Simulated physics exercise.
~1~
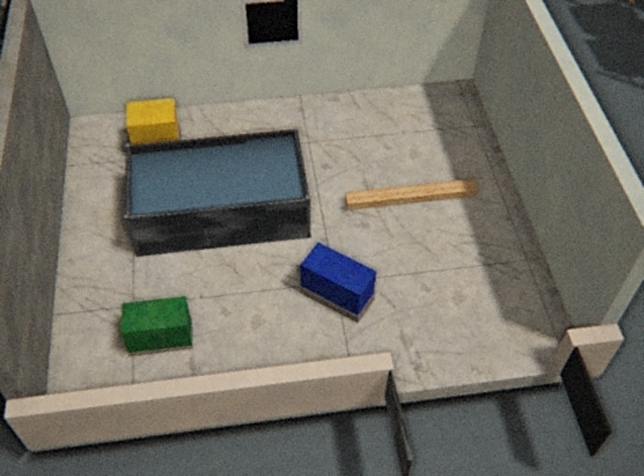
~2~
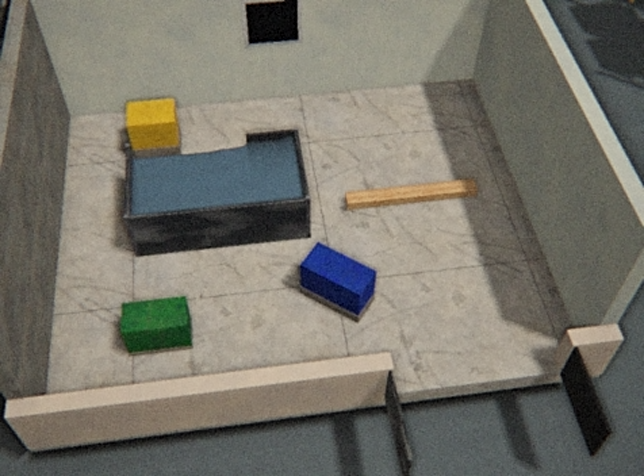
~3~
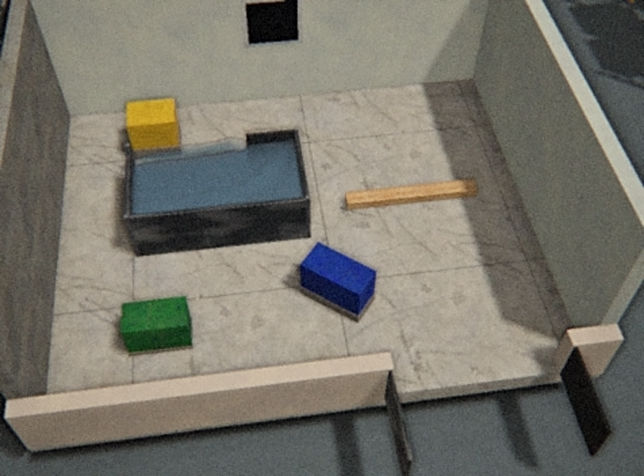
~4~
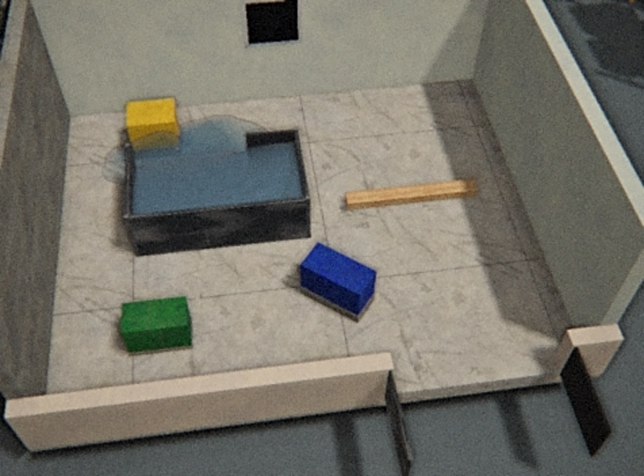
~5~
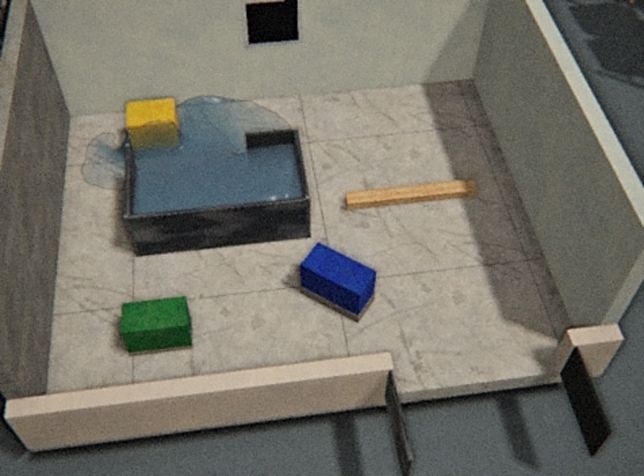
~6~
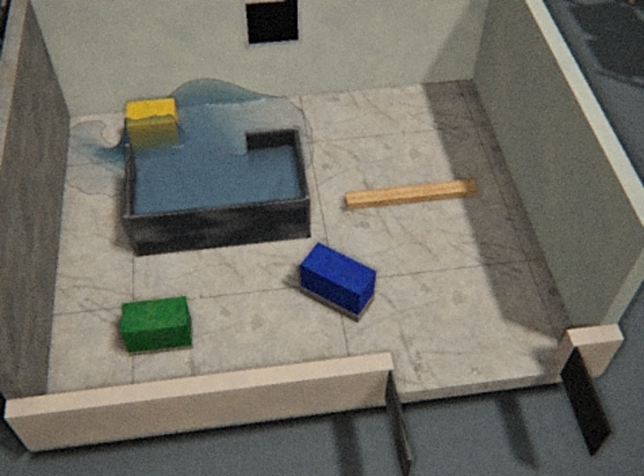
A tank gives way on its far side and water spreads around the yellow block.
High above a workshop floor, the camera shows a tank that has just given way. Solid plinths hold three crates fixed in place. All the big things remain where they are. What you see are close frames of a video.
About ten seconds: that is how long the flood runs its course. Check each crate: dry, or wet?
Checked: Yellow crate wet, blue crate dry, green crate wet.
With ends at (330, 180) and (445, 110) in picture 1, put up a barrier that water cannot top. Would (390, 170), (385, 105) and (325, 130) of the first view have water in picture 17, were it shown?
Outcome by spot, in order - unwatered, watered, watered.
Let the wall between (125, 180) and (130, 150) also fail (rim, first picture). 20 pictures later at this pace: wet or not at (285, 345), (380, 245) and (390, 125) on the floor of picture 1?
Spot one inundated, spot two spared, spot three inundated.
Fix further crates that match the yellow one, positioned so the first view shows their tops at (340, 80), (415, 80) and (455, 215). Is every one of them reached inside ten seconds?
Order as asked: Flooded / unflooded / unflooded.
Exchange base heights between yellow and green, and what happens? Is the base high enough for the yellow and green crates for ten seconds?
Well, the yellow crate gets reached and the green crate stays unflooded.
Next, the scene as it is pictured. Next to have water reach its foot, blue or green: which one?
My pick is the green crate.
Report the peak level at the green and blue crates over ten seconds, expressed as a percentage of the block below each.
The first comes to 270 per cent and the second to 70 per cent.
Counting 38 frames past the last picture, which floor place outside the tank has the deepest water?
I'd point to about (129, 341).
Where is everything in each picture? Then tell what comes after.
In the first frame, still water in the tank at (216, 175).
In the second frame, the front is at a hidden place, out from the gap on the tank's far side.
In the third frame, the front is at a hidden place, out from the gap on the tank's far side.
In the fourth frame, water pours out on the tank's far side and has run to (114, 154).
In the fifth frame, water pours out on the tank's far side and has run to (242, 102).
In the sixth frame, the front is at (69, 136), out from the gap on the tank's far side.
A moment on, water covers 20 % of the floor; the yellow crate water round its plinth, the blue crate not reached, the green crate not reached.
Next, water covers 40 % of the floor; the yellow crate water round its plinth, the blue crate not reached, the green crate not reached.
Then, water covers 55 % of the floor; the yellow crate water round its plinth, the blue crate not reached, the green crate water round its plinth.
Later, water covers 90 % of the floor; the yellow crate water round its plinth, the blue crate water round its plinth, the green crate water round its plinth.
In the end, water covers 95 % of the floor; the yellow crate was topped, the blue crate stayed above the water, the green crate was topped.
